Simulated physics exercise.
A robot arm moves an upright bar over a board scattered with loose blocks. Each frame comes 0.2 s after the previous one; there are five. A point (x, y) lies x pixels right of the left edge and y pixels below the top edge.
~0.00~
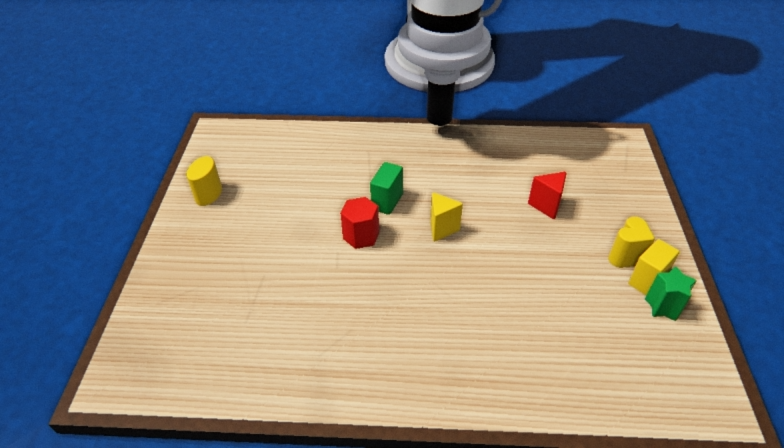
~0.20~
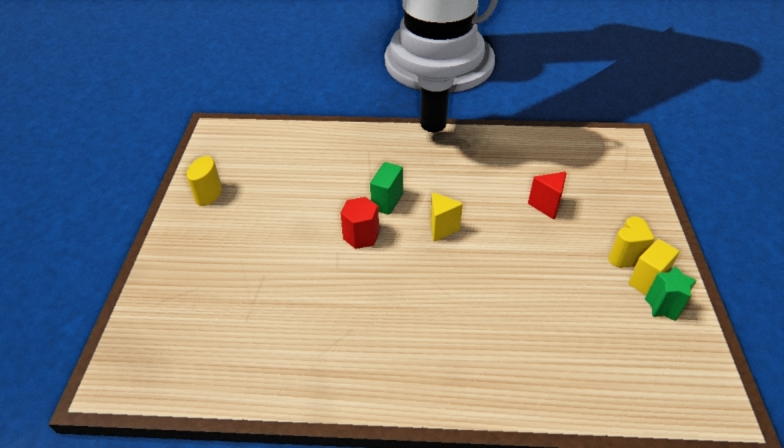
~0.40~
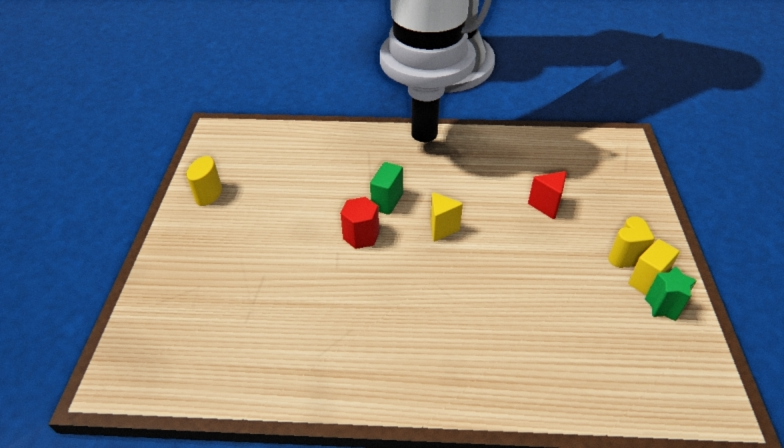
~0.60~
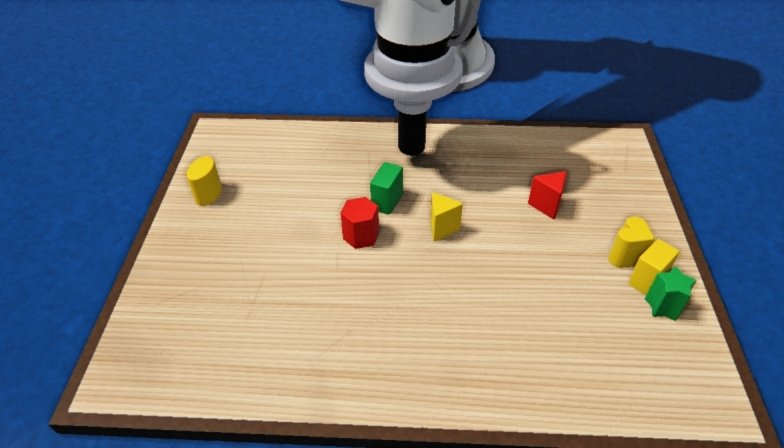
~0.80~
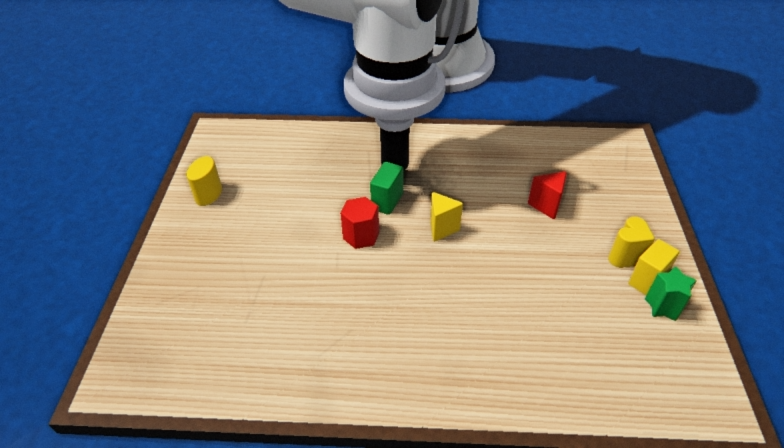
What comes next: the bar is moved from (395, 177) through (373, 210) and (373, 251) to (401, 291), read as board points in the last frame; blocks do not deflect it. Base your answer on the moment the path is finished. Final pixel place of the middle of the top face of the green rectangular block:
(437, 256)
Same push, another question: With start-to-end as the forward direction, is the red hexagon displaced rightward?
The answer is yes.
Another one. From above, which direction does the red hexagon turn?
Looking down: Clockwise.
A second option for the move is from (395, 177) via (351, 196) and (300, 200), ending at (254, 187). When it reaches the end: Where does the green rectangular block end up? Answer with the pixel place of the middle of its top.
The point I'd pick in the picture is (377, 185).
The first path, step by step. One third of the way, bar at (372, 198); red hexagon at (357, 214), turned 20° clockwise; green rectangular block at (384, 206), turned 50° anticlockwise.
Two thirds of the way, bar at (373, 238); red hexagon at (344, 241), turned 75° clockwise; green rectangular block at (406, 237), turned 100° anticlockwise.
At the end, bar at (401, 279); red hexagon at (343, 243), turned 85° clockwise; green rectangular block at (437, 256), turned 175° anticlockwise; yellow triangular piece still.
